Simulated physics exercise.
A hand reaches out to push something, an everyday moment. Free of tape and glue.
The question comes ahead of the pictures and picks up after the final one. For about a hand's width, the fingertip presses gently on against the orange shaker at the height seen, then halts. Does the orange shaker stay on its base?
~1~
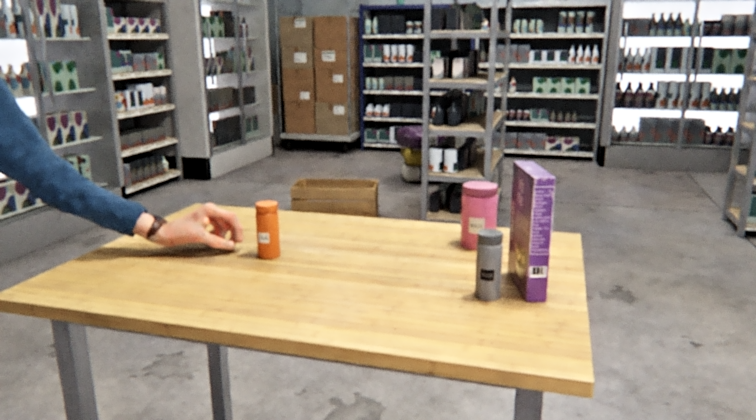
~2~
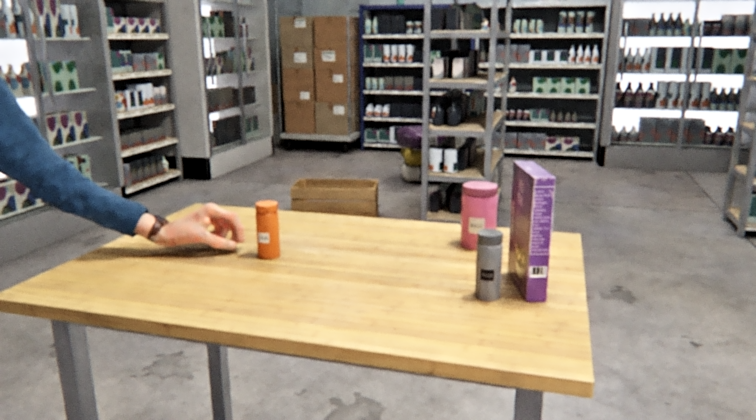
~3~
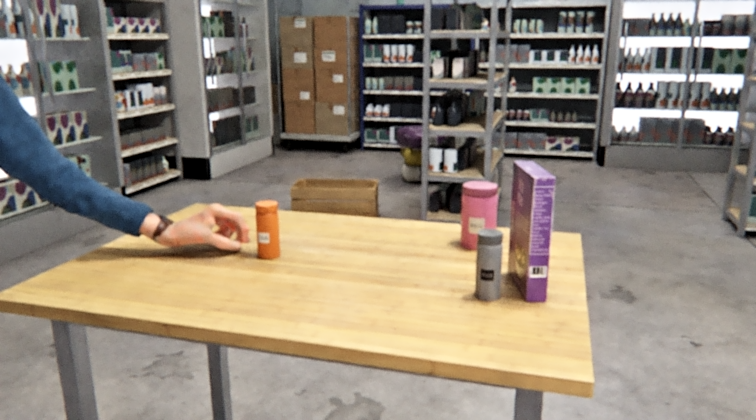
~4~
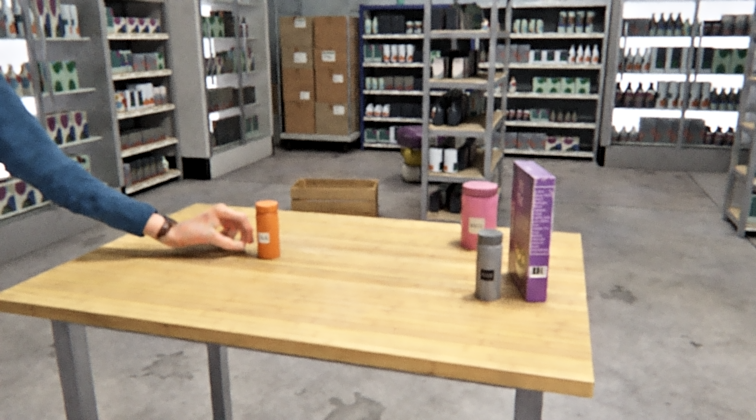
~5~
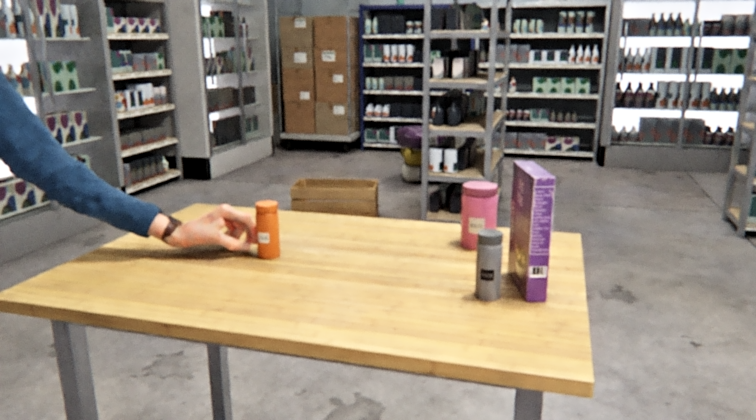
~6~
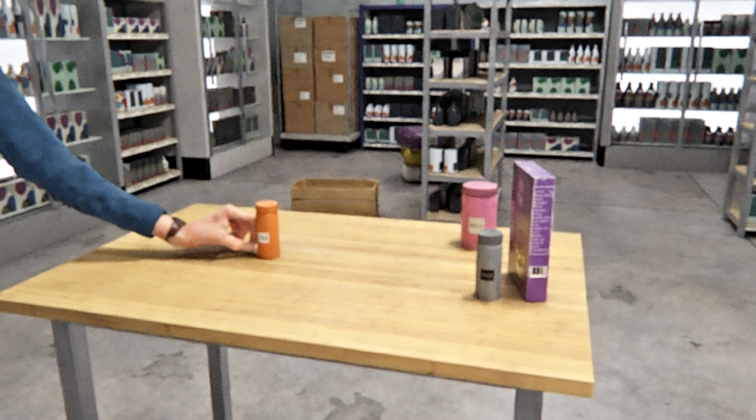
Honestly, it doesn't tip after that.
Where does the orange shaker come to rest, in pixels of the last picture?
Near (324, 235).
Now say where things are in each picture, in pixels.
In the first frame, orange shaker (268, 230).
In the second frame, orange shaker (268, 230).
In the third frame, orange shaker (268, 230).
In the fourth frame, orange shaker (268, 230).
In the fifth frame, orange shaker (268, 230).
In the sixth frame, orange shaker (268, 230).
Then, 0.40 s past the last view, orange shaker displaced a little near (280, 231).
Then, 0.90 s past the last view, orange shaker displaced about its own width near (296, 232).
Then, 1.50 s past the last view, orange shaker displaced well along near (316, 234).
Finally, moved from the start, orange shaker. Final places as the last picture's camera would see them, orange shaker near (324, 235).
